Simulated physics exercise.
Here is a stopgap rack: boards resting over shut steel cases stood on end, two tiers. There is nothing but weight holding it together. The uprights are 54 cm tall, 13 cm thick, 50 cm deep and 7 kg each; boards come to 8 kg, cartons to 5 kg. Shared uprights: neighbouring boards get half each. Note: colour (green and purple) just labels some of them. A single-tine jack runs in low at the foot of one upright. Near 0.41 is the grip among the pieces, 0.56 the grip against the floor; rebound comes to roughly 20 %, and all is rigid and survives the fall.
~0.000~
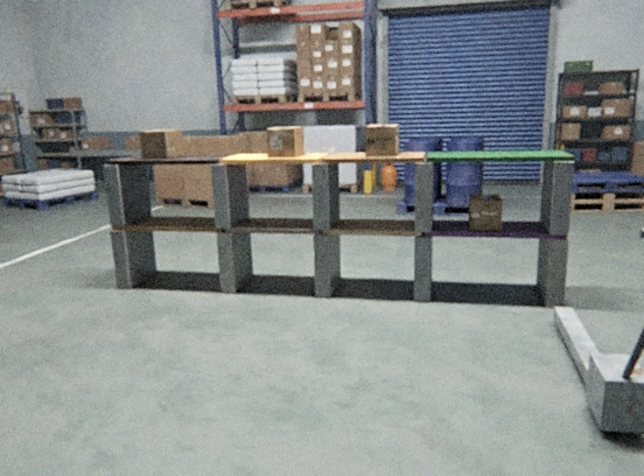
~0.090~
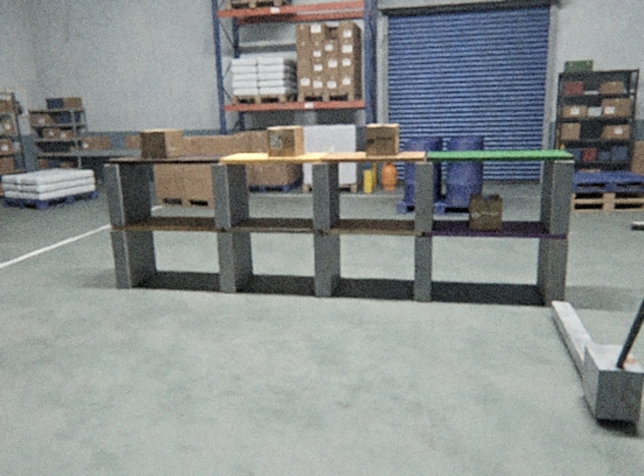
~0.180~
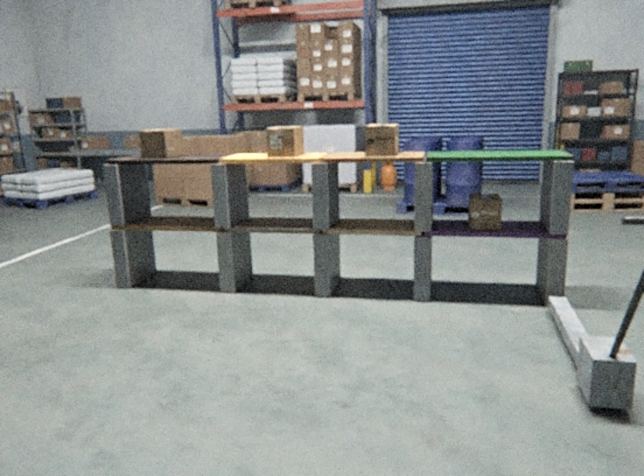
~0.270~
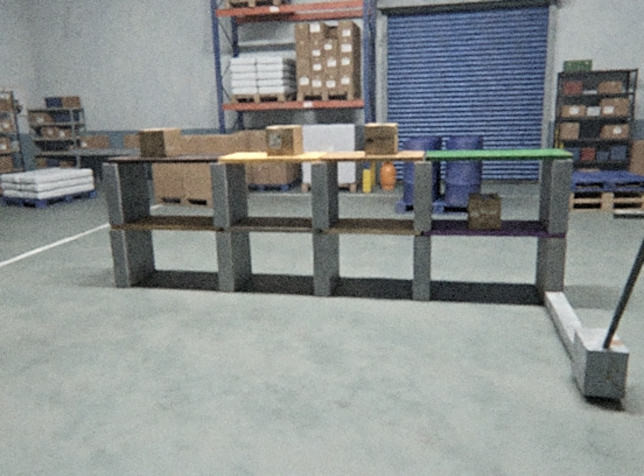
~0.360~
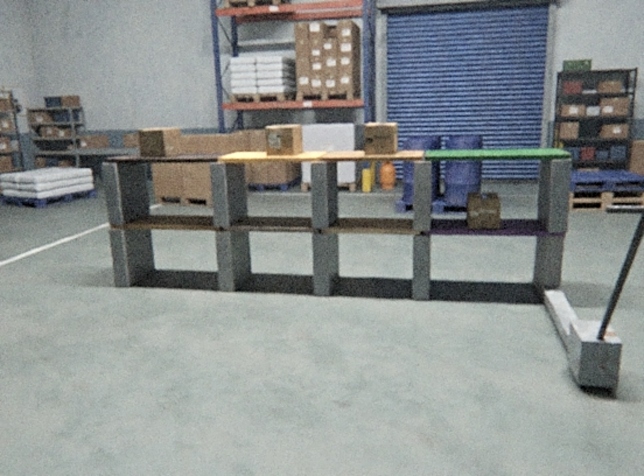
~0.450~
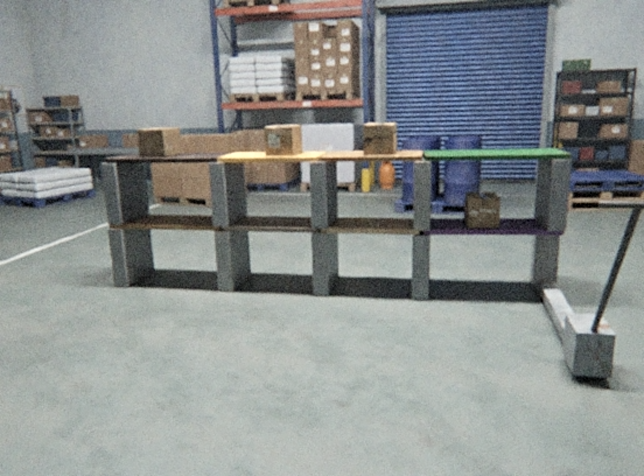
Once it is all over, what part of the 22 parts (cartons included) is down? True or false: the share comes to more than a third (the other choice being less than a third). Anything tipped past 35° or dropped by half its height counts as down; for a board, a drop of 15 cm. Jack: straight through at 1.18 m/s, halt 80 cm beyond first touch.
False, it is less than a third.
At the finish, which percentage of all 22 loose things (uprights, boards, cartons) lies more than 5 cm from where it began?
That comes to 25 in a hundred.
By 0.52 s, none of the 22 pieces down, 5 disturbed; purple board moved 7 cm; green board moved 48 mm.
By 0.64 s, none of the 22 pieces down, 5 disturbed; purple board moved 12 cm; green board moved 10 cm.
By 0.82 s, none of the 22 pieces down, 5 disturbed; green board moved 18 cm; purple board moved 22 cm.
By 0.98 s, none of the 22 pieces down, 5 disturbed; purple board moved 31 cm; green board moved 27 cm.
When it is over (1.9 s), none of the 22 pieces down, 5 disturbed; purple board moved 32 cm; green board moved 32 cm. That is 0 per cent. In pixels of the last frame, middles, purple board near (490, 219), green board near (492, 151).
